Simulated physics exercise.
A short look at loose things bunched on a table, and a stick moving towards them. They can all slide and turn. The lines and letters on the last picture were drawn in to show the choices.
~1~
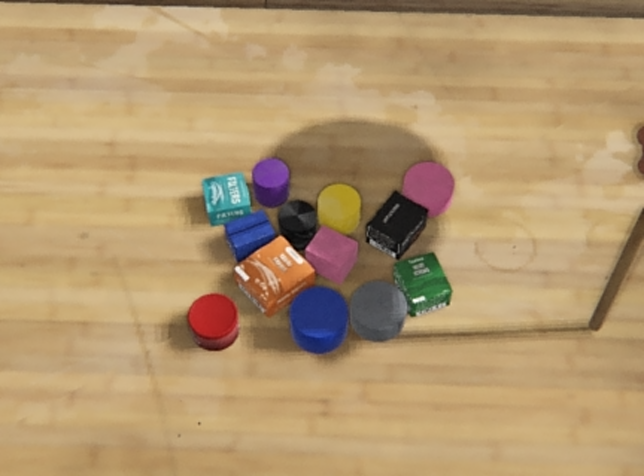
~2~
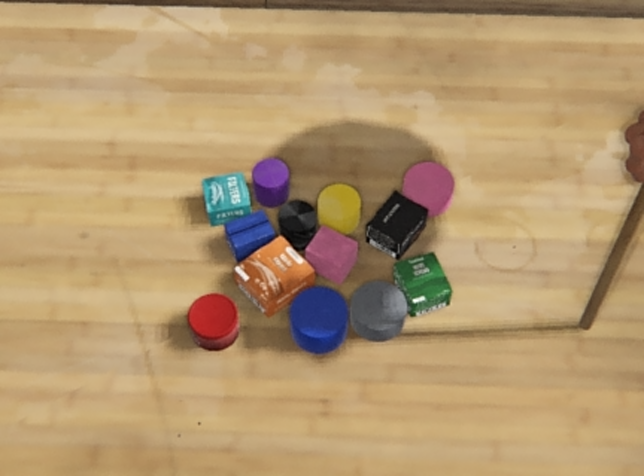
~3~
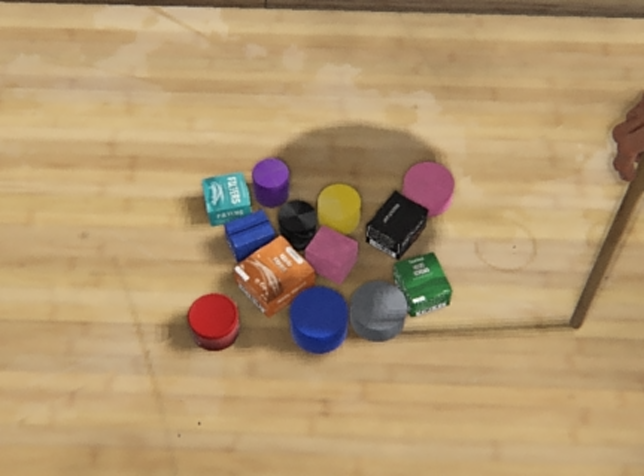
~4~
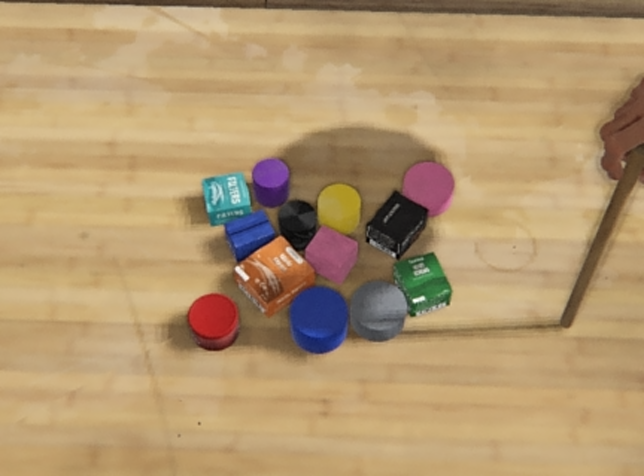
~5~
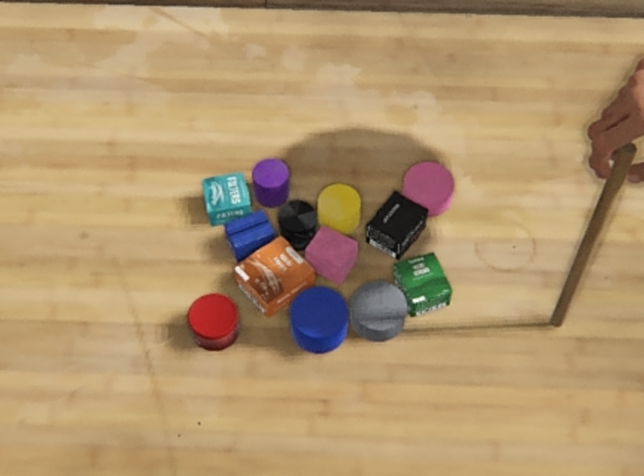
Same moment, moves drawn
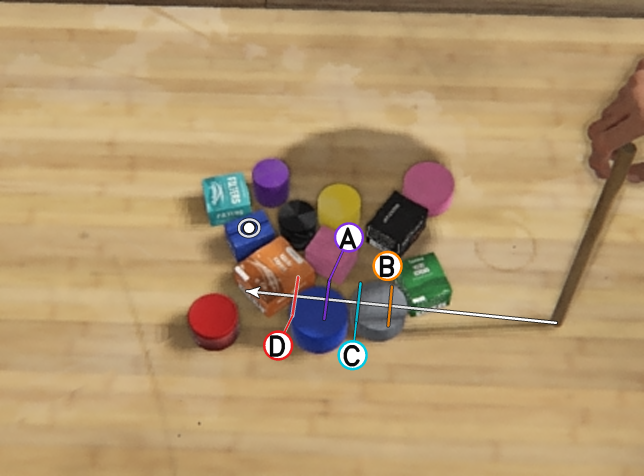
A hand came in at the right edge holding a thin stick, and its tip slid slowly left a short way towards a cluster of colourful boxes, tins and pots, which all stayed still.
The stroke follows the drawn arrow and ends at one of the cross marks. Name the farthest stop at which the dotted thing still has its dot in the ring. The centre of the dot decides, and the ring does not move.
No farther than D.
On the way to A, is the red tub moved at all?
No.
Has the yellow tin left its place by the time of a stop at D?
No.
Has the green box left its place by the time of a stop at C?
Yes.
On the marked copy, A at (327, 299); B at (391, 306); C at (359, 303); D at (295, 296); the arrow from (556, 323) to (247, 291); the white dot at (249, 228).
Following D. Soon after the start, foot of the stick (462, 314).
Later, foot of the stick (368, 305); grey pot (345, 320); blue pot (290, 332).
In the end, foot of the stick (296, 297); grey pot (338, 325); blue pot (282, 338); the dot is still in its ring.
As for the rest, A keeps the dot in but is short; B keeps the dot in but is short; C keeps the dot in but is short.
